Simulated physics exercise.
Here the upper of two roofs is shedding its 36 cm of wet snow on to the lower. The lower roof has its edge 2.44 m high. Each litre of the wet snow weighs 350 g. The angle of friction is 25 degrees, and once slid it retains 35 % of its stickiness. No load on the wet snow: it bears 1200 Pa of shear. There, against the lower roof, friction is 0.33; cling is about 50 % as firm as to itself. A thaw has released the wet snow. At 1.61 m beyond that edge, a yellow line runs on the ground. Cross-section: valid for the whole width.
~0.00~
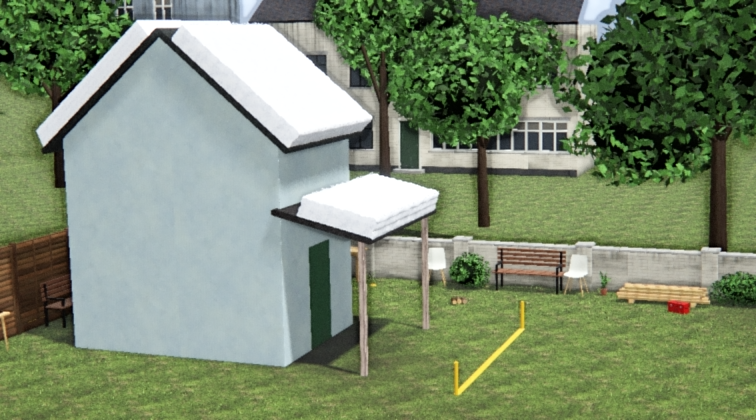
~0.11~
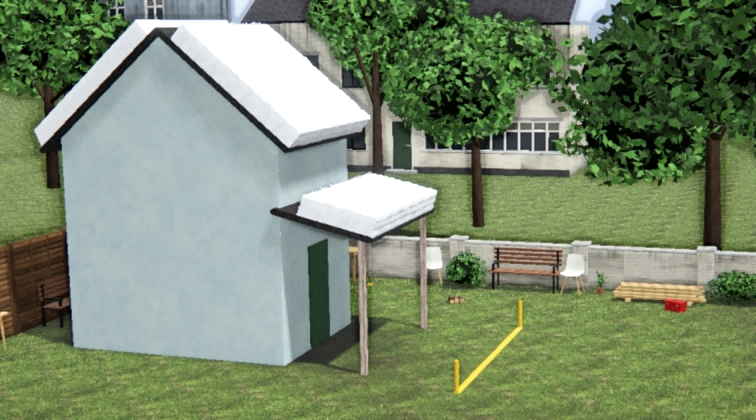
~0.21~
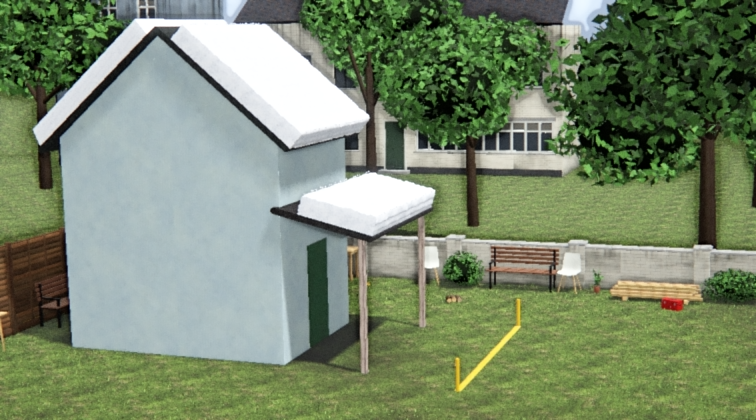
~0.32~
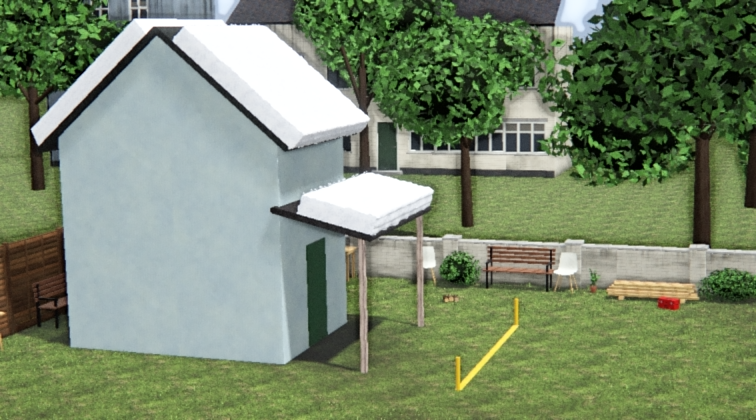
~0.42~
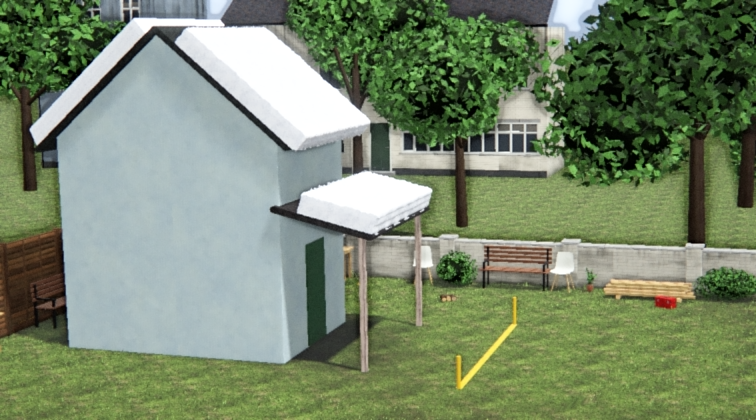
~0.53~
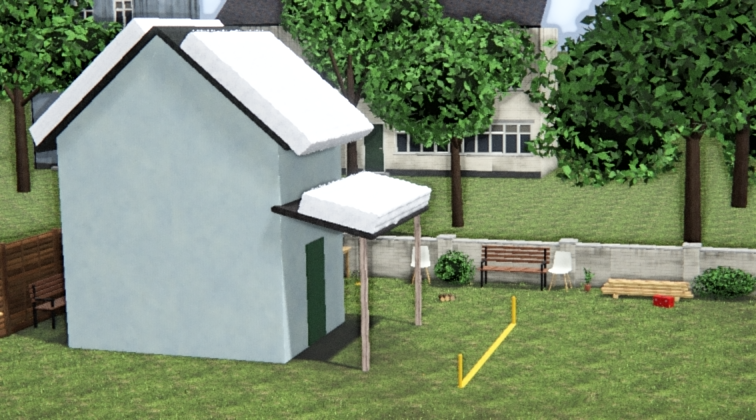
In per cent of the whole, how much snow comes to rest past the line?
14 %.
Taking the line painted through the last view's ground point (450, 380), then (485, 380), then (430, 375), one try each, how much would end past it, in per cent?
About 25 %, 8 %, 35 %.
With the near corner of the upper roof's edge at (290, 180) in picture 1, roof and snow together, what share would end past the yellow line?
I'd put it at close to 0 percent.
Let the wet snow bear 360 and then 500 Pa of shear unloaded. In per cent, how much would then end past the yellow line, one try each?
It'd be some 45 percent the first time and some 45 percent the second.
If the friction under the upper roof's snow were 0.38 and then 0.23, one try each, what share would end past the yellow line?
I'd say 30 %, followed by 40 %.
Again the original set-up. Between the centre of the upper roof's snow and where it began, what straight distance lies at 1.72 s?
2.6 m.
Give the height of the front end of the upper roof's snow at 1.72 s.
2.6 m or thereabouts.
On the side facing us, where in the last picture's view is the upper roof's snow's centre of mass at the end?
Look near (414, 314) in the final picture.
By 1.07 s, none is below the lower edge and 0 % is past the line.
By 1.72 s, none is below the lower edge and 0 % is past the line.
By 2.36 s, 34 % is below the lower edge and 1 % is past the line.
By 3.00 s, 60 % is below the lower edge and 13 % is past the line.
By 4.40 s, at the end, 61 % is below the lower edge and 14 % is past the line.
